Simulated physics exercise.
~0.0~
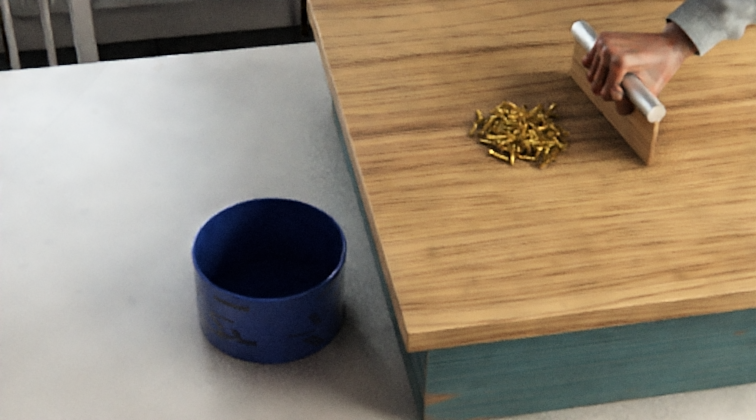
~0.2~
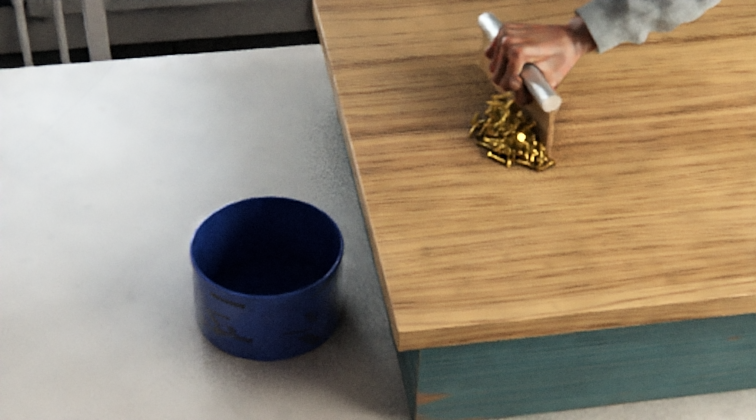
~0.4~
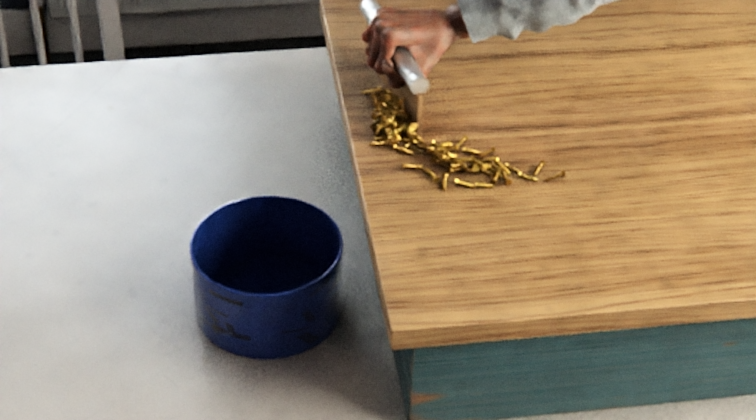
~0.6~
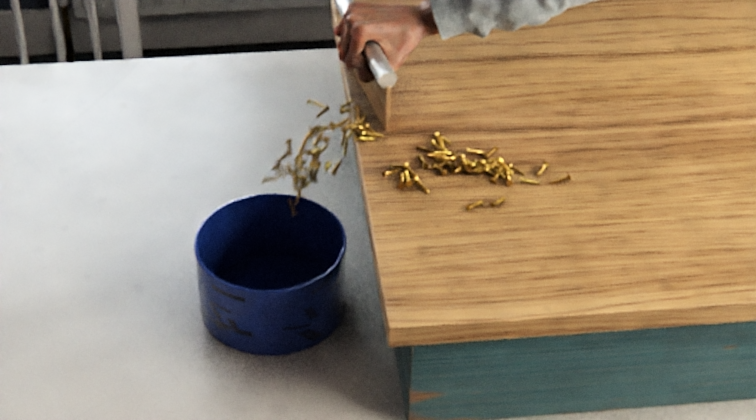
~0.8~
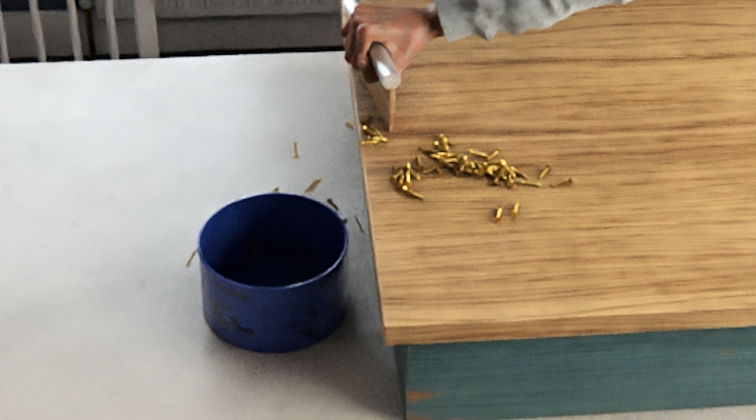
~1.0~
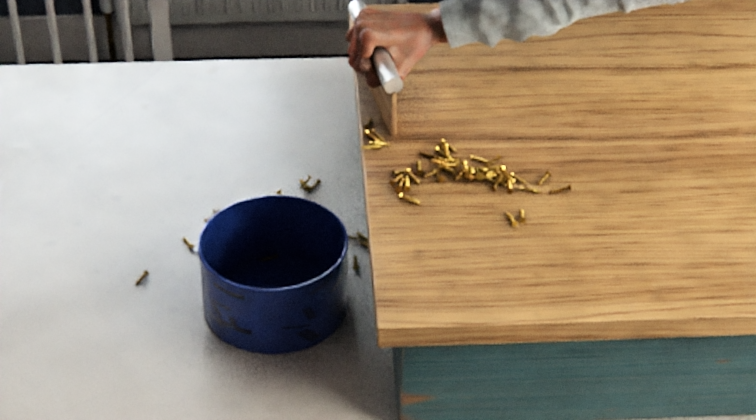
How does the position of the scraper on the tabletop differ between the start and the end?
At the start the scraper is to the right of the pile of screws, well in from the table's left edge. By the end it has moved left and rests at that left edge.
